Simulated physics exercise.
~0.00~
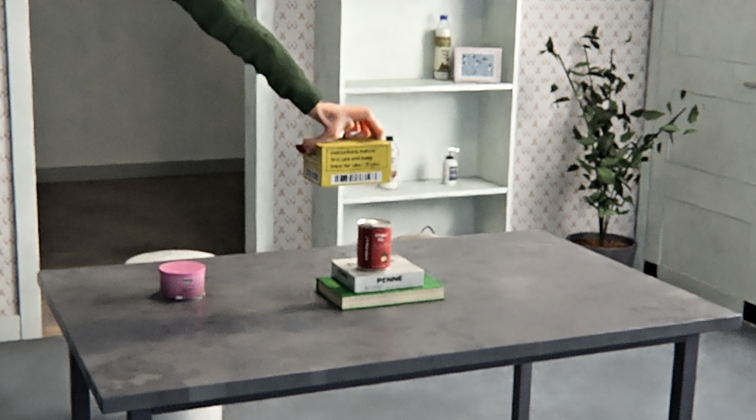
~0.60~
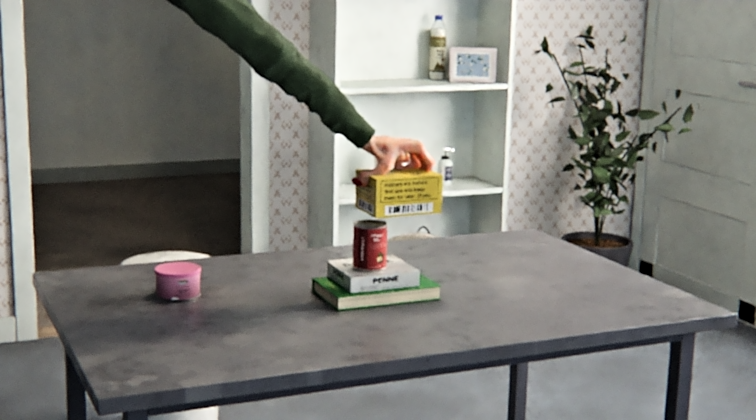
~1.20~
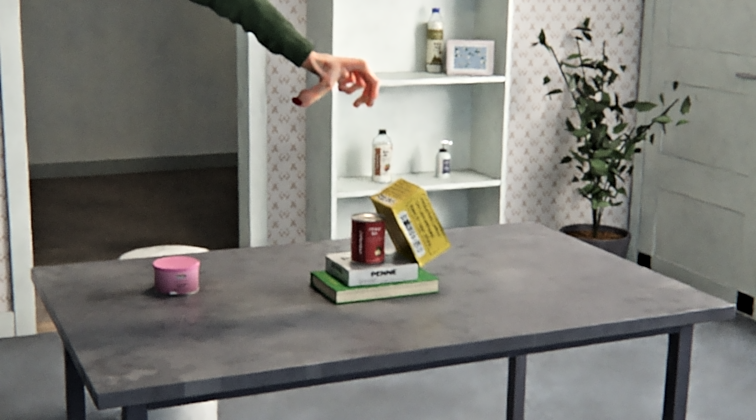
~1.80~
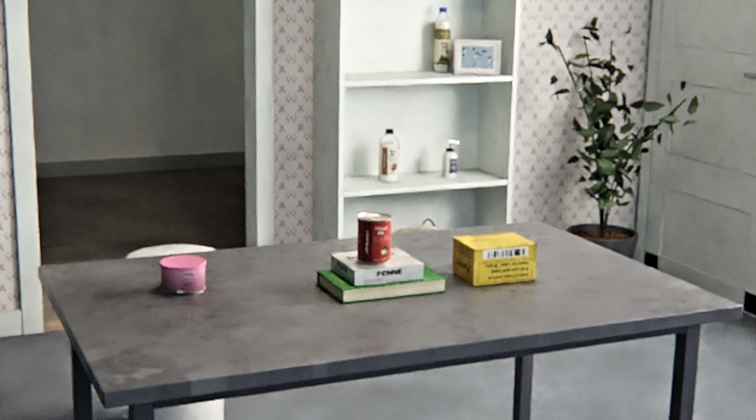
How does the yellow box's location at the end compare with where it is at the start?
At the start the yellow box is held in the air by a hand above the table, and at the end it lies on the tabletop to the right of the stack with the red can.
